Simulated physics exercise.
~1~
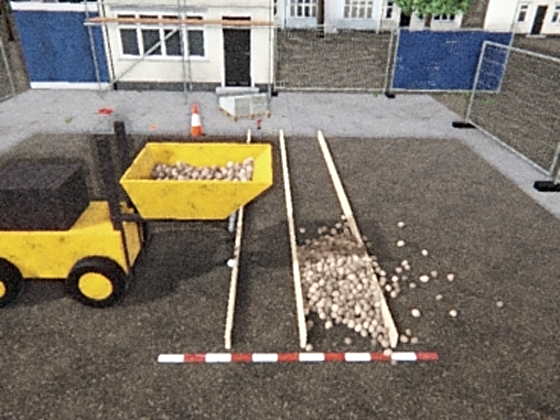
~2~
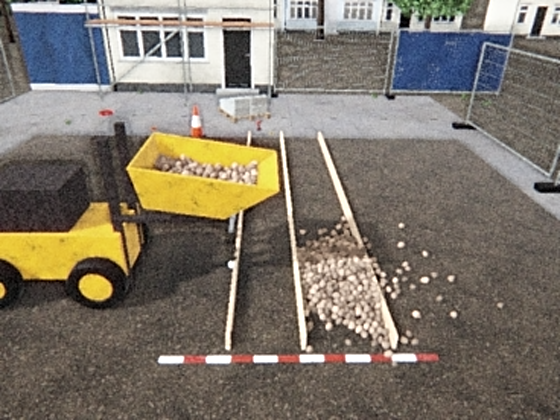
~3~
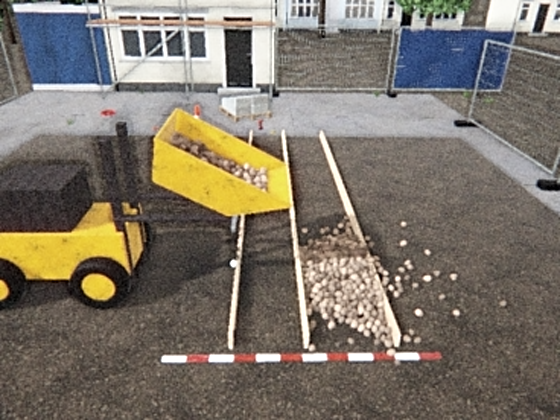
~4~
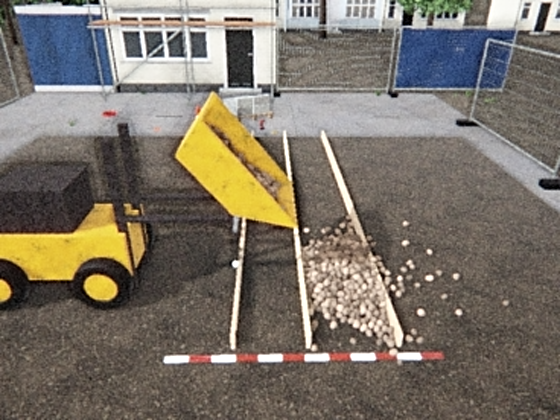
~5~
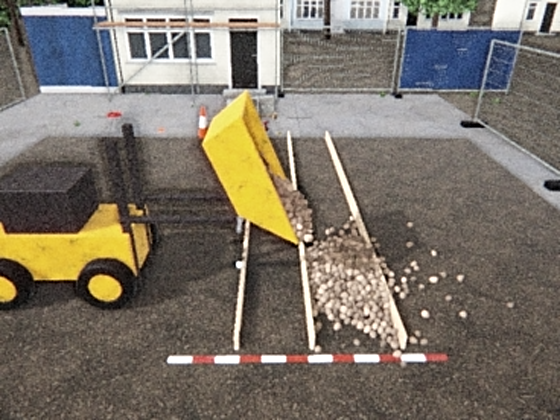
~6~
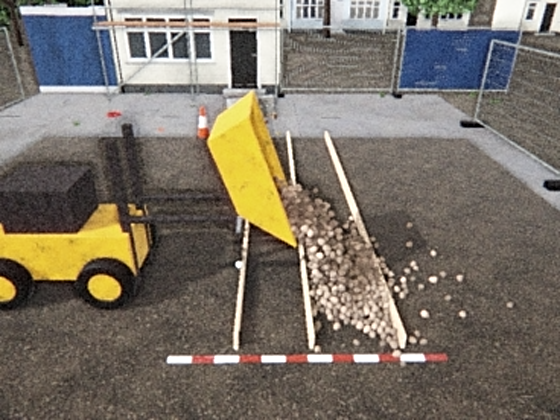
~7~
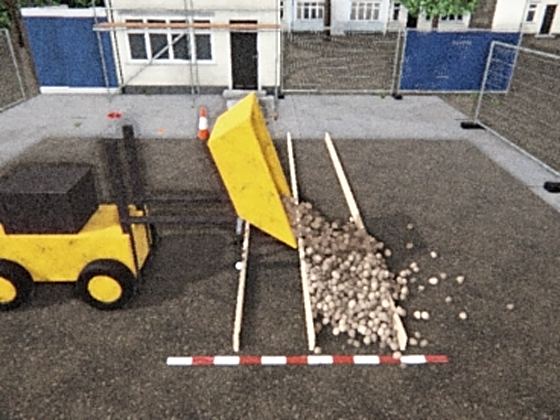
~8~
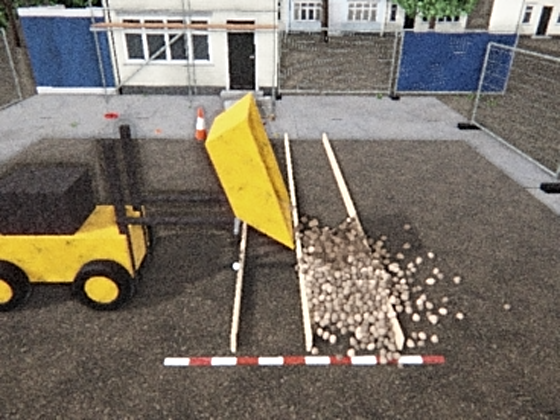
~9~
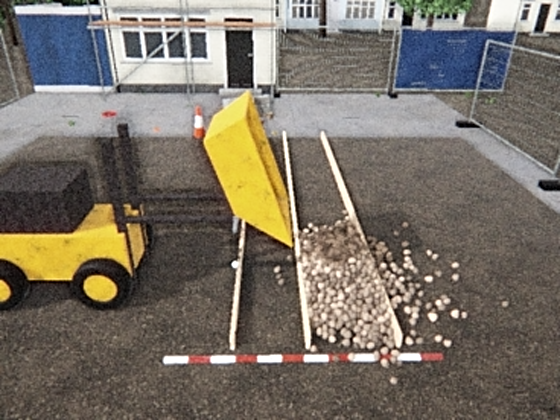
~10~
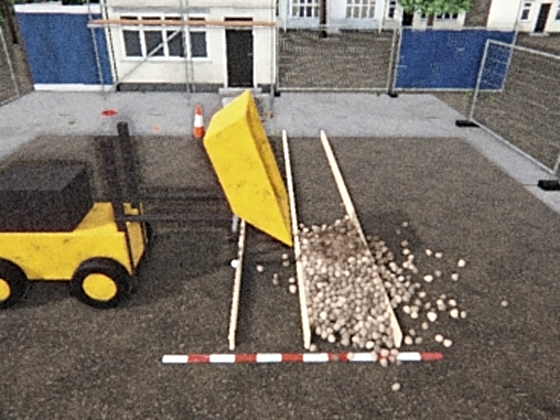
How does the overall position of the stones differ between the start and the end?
At the start the stones are split between the raised skip and a pile on the ground to its right. By the end they lie on the ground, mostly in the enlarged pile, so as a whole they sit further right and lower in the view.
